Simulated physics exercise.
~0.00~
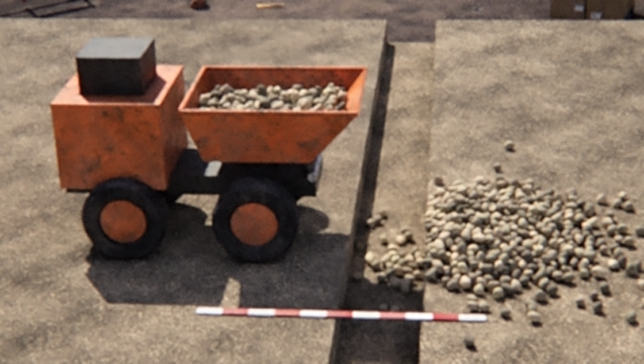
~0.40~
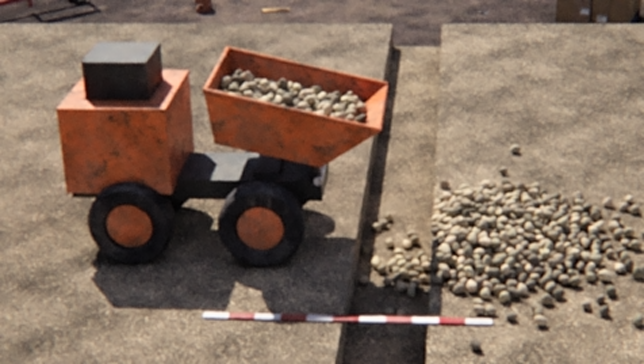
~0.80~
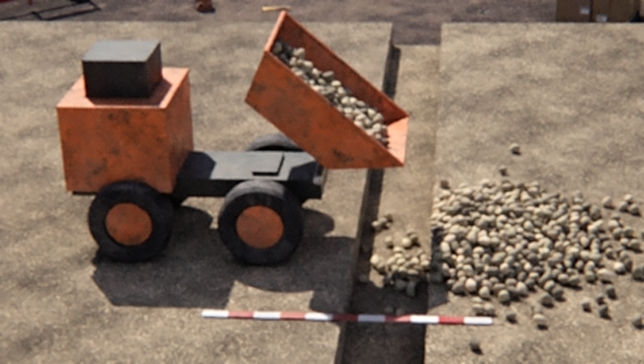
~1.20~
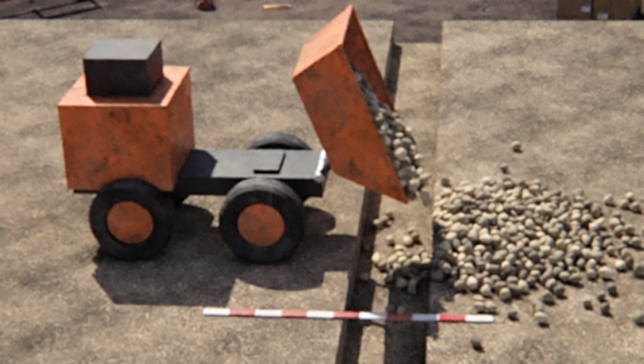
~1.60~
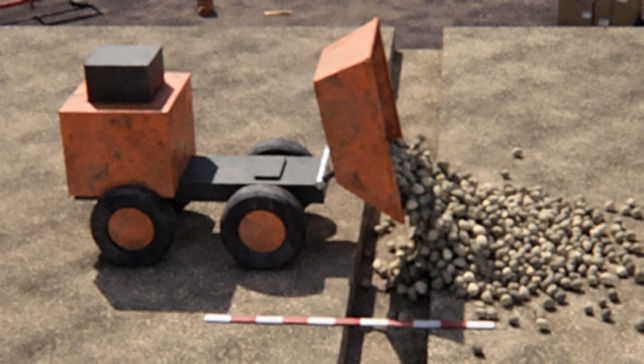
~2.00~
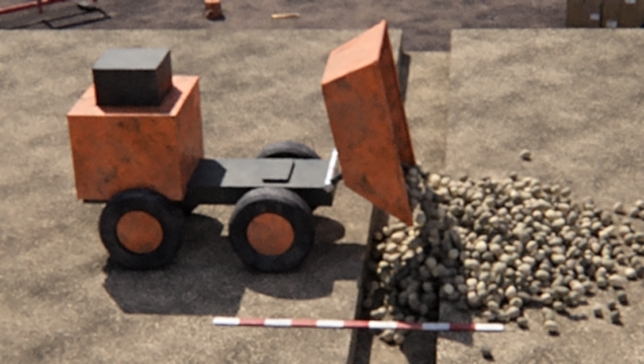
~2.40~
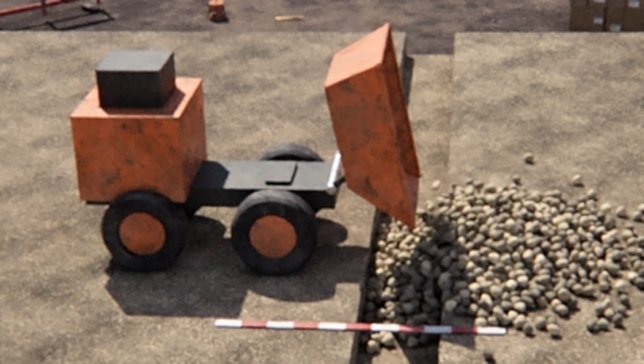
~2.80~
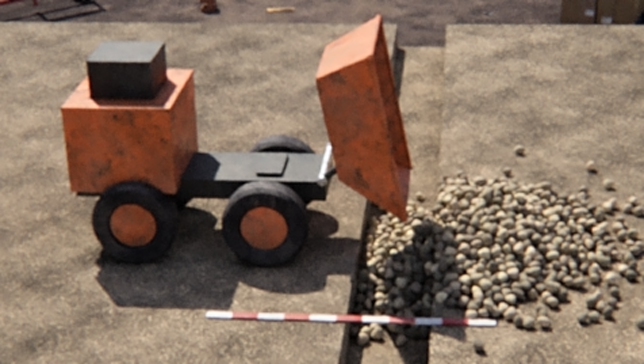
To begin with, a small orange dumper with a black block on its cab stands at the left of a narrow trench, its open skip full of round stones, while an earlier heap lies loose on the far side. The skip tilts toward the right, gently at first and then steeply, and the stones slide down to its lower edge. They pour out over the trench, some dropping in and others joining the heap beyond. The skip stays steeply tipped as the last stones leave it. Finally it hangs empty above stones filling part of the trench and spreading rightward.
